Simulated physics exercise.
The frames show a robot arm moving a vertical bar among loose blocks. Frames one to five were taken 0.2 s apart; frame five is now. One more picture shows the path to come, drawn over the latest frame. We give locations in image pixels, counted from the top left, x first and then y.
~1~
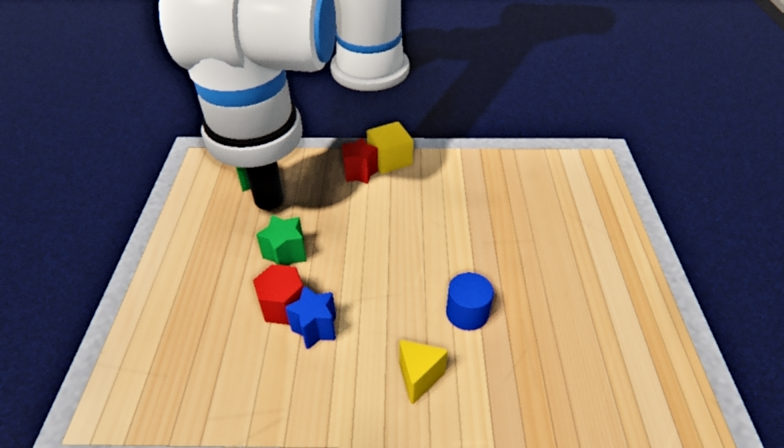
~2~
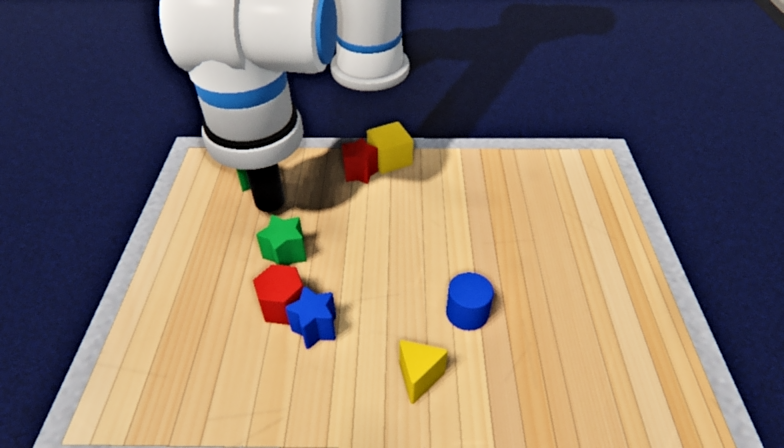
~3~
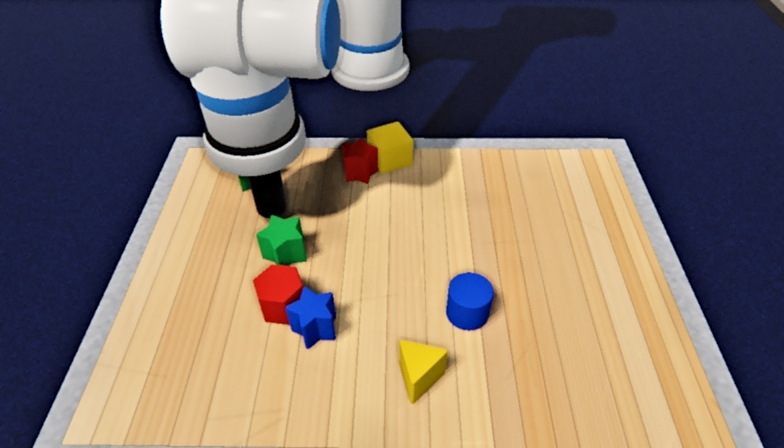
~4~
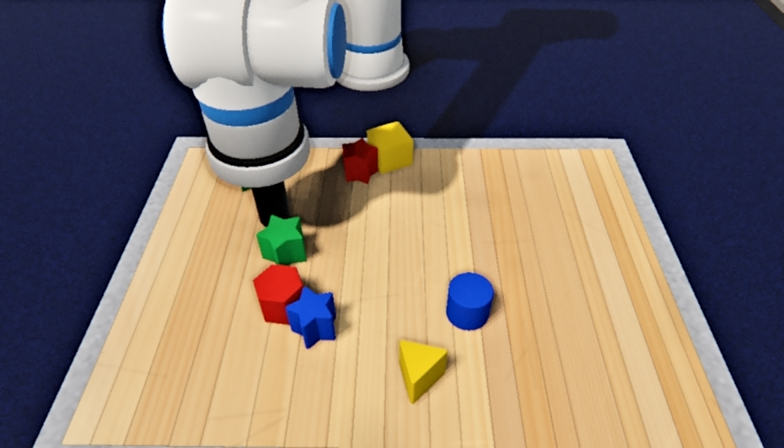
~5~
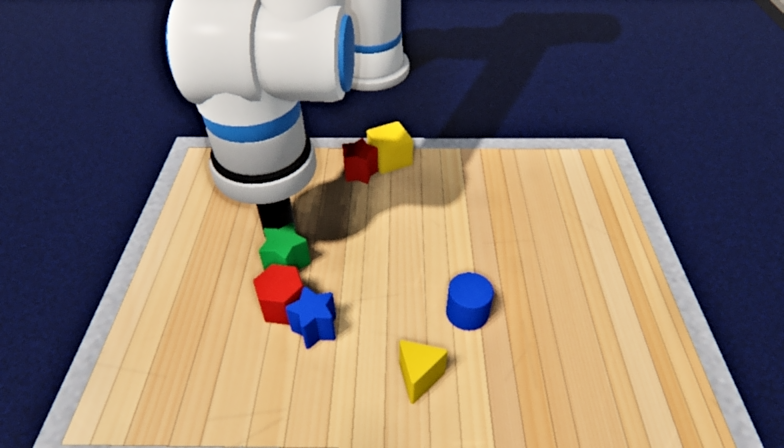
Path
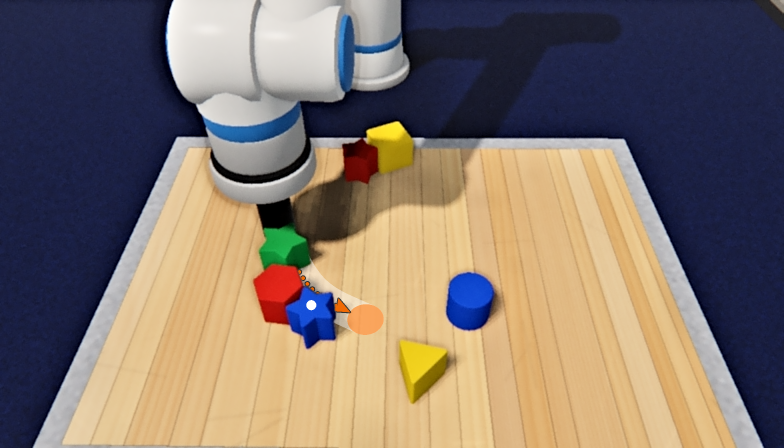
A white robot arm with blue bands holds a dark vertical bar over the left part of a pale wooden board, seen from above by a still camera. A green star, red hexagon and blue star sit below it, with a yellow triangle and blue cylinder to the right and red and yellow blocks behind. The bar creeps forward and nudges the green star slightly, while the other blocks stay still.
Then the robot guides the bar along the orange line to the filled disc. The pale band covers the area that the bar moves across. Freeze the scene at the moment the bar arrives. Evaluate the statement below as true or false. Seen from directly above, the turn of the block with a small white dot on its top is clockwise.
It is false.
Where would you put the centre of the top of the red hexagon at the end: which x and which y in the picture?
The middle of its top is at (264, 327).
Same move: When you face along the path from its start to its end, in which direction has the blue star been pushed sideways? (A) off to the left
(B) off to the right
Option B.
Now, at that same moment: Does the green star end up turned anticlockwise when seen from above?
No - that is not the case.
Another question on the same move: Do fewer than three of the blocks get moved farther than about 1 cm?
No, that is not what happens.
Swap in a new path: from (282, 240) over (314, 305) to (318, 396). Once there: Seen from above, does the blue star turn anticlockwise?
My answer is yes.
Drawn move, from (282, 240) via (298, 270) and (324, 299), ending at (366, 319); the dot is on the blue star.
What follows on the original path. One third of the way, bar at (297, 264); red hexagon at (273, 306), turned 30° clockwise; green star at (296, 274); blue star at (316, 314), turned 20° anticlockwise.
Two thirds of the way, bar at (324, 293); red hexagon at (264, 327), turned 55° clockwise; green star at (305, 303), turned 35° clockwise; blue star at (327, 332), turned 30° anticlockwise.
At the end, bar at (365, 313); red hexagon at (264, 327), turned 60° clockwise; green star at (312, 309), turned 60° clockwise; blue star at (328, 343), turned 35° anticlockwise; yellow triangular piece still.
